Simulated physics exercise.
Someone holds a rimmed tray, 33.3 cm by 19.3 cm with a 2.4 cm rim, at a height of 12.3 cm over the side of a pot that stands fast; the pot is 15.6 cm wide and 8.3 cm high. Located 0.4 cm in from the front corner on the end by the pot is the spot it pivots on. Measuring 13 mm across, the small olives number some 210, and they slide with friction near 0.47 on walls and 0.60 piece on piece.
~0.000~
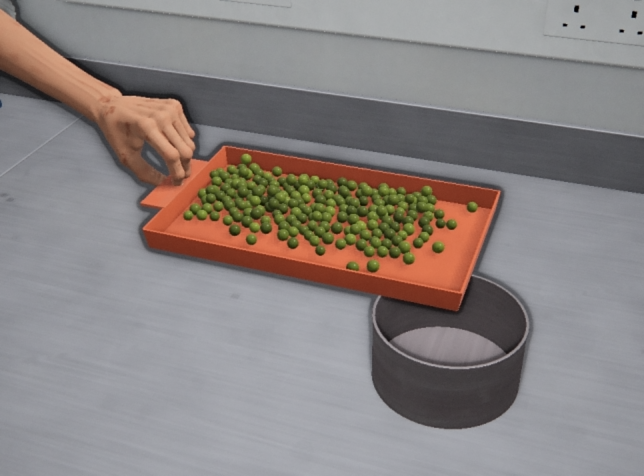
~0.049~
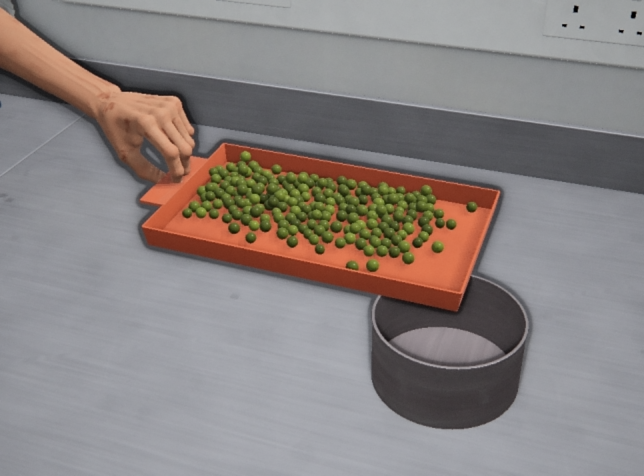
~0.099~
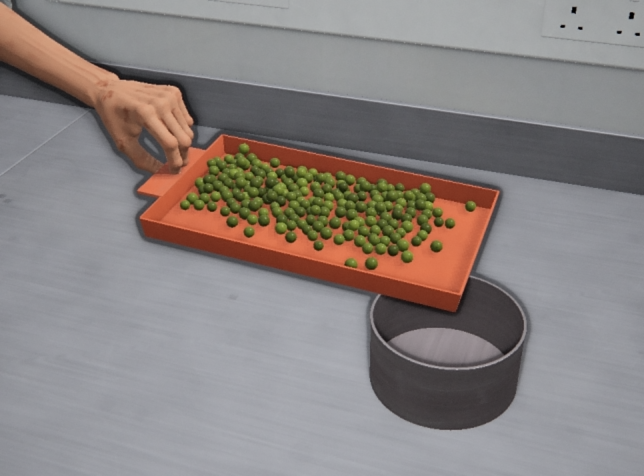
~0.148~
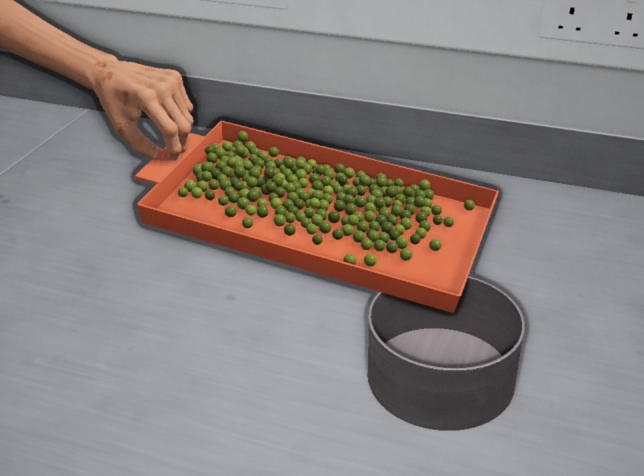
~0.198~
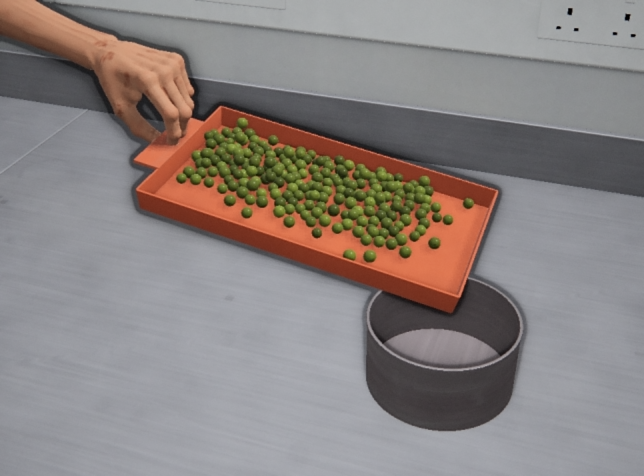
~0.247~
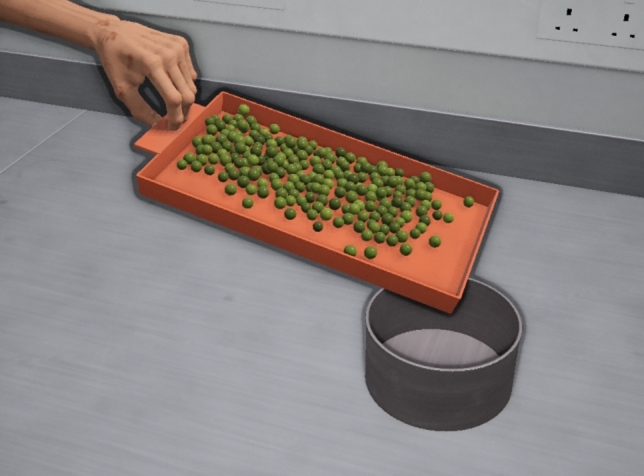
A shallow orange tray scattered with small green olives is held by its left end above a grey worktop, seen from above at an angle, with a pale wall and sockets behind. A bare hand grips the tray's tab at left, while a dark grey round pot stands empty beneath its right corner. The hand raises the left end, slowly then faster, slanting the tray down to the right, as the view shifts very slightly.
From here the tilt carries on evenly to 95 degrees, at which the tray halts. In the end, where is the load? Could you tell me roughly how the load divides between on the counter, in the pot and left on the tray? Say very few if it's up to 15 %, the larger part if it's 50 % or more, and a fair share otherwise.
Roughly this. Counter: The larger part; pot: A fair share; tray: Very few.
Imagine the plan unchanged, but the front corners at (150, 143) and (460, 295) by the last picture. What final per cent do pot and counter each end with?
That works out as pot 25 and counter 75.
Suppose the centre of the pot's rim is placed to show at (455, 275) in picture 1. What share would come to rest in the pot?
Roughly 0 percent would end up there.
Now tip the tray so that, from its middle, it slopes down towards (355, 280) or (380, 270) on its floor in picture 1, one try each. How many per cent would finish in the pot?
First try: Around 5 percent; second try: Around 10 percent.
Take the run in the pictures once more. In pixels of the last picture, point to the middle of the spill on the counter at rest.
The middle of the spill sits at roughly (567, 376).
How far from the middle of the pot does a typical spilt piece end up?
16 cm.
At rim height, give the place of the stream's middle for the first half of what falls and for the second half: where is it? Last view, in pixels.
Near (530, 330) at first, near (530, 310) afterwards.
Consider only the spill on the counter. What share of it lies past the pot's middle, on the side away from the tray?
Some 100 per cent of the spill lies beyond the centre.
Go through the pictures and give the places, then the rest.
Tray tilt 0 degrees, front corners at (147, 228) and (459, 290); middle of the pieces at (314, 209); pot at (450, 316), in the first picture.
Tray tilt 1 degrees, front corners at (146, 225) and (459, 291); middle of the pieces at (314, 207), in the second picture.
Tray tilt 3 degrees, front corners at (144, 217) and (458, 292); middle of the pieces at (313, 202), in the third picture.
Tray tilt 6 degrees, front corners at (142, 203) and (457, 293), lowest corner right front; middle of the pieces at (312, 195), in the fourth picture.
Tray tilt 9 degrees, front corners at (141, 189) and (457, 294), lowest corner right front; middle of the pieces at (311, 186), in the fifth picture.
Tray tilt 12 degrees, front corners at (141, 175) and (457, 295), lowest corner right front; middle of the pieces at (312, 178); pot at (443, 318). Its pace works out near 65 degrees a second, in the sixth picture.
After 0.83 s, tilt 51 degrees; the tray holds 100 %, the pot 0 %.
Then, at 1.22 s, tilt 77 degrees; the tray holds 85 %, the pot 5 %.
Then, at 1.69 s, tilt 95 degrees; the tray holds 30 %, the pot 15 %.
In the end, at 2.6 s, counter 75 %, pot 25 %, tray 5 %.
